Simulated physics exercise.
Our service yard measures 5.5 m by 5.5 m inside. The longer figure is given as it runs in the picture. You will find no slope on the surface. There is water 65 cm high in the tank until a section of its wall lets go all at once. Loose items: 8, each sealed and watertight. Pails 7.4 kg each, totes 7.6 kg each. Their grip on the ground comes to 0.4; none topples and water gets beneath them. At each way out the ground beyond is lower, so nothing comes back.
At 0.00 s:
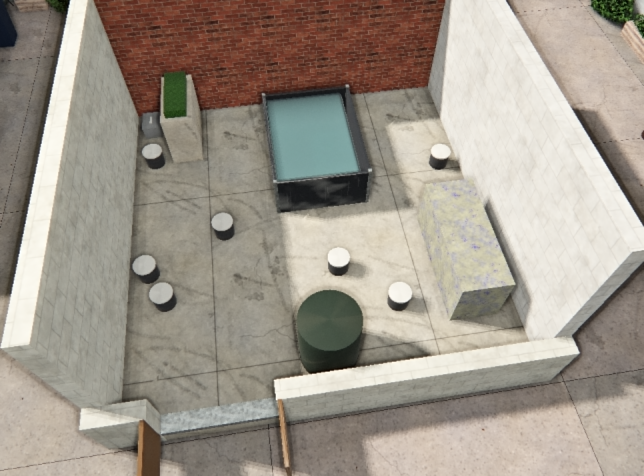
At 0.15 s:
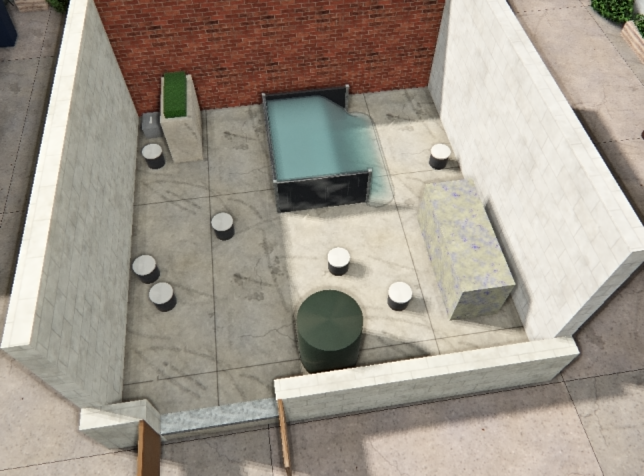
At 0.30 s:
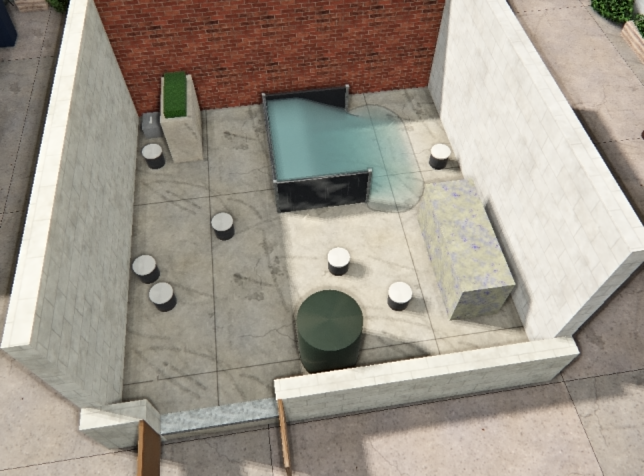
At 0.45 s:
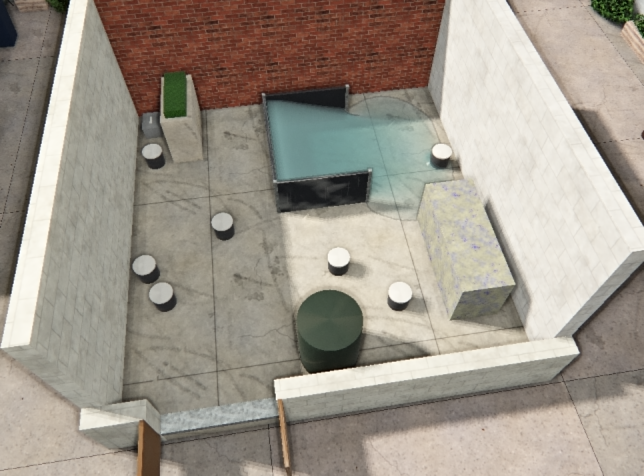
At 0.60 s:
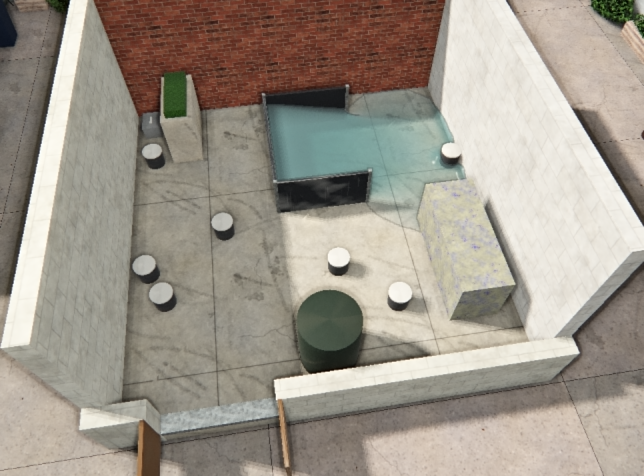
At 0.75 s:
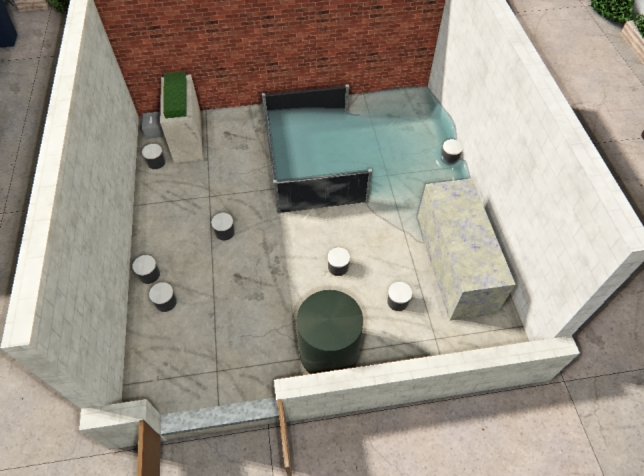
Water pours from the tank's open right side, spreads across the yard and nudges a pail.
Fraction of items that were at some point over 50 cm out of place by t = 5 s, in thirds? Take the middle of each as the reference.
Well under half, in fact below a third.
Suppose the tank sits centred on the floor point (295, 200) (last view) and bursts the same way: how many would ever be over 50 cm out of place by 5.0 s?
Then the count would be 2.
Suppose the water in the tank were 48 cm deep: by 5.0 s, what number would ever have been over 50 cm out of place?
Result: 1.
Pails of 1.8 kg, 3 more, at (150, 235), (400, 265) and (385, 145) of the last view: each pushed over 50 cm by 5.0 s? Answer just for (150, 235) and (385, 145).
First falls shy, then exceeds it.
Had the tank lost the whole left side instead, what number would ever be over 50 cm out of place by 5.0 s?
That would give 5.
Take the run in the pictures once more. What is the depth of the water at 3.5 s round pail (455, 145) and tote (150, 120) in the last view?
About 5 and 3 cm.
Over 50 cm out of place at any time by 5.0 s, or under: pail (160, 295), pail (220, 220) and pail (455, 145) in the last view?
First falling below it, second falling below it, third exceeding it.
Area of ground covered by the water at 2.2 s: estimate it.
Some 11.0 m2 of it.
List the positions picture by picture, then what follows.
The first frame shows a pail at (441, 151), on the bottom; a pail at (152, 151), on the bottom; water covers 2.6 m2; 0 of 8 have shifted.
The second frame shows a pail at (441, 151), on the bottom; a pail at (152, 151), on the bottom; water covers 3.6 m2; 0 of 8 have shifted.
The third frame shows a pail at (441, 151) rests on the ground; a pail at (152, 151), on the bottom; 5.0 m2 under water; 0 of 8 have shifted.
The fourth frame shows a pail at (442, 151), on the bottom; a pail at (152, 151), on the bottom; water covers 6.5 m2; 0 of 8 have shifted.
The fifth frame shows a pail at (452, 150) rests on the ground, 19 cm from its start; a pail at (152, 151) rests on the ground; water covers 7.5 m2; 1 of 8 have shifted.
The sixth frame shows a pail at (453, 147) floats, 19 cm from its start; a pail at (152, 151), on the bottom; 7.8 m2 under water; 1 of 8 have shifted.
After 1.1 s 0 of 8 are over 50 cm from their spots; 1 afloat.
After 2.2 s 1 of 8 are over 50 cm from their spots; 1 afloat.
After 3.5 s 1 of 8 are over 50 cm from their spots; 0 afloat.
After 5.0 s 2 of 8 are over 50 cm from their spots, and 2 have been at some point; 0 afloat.
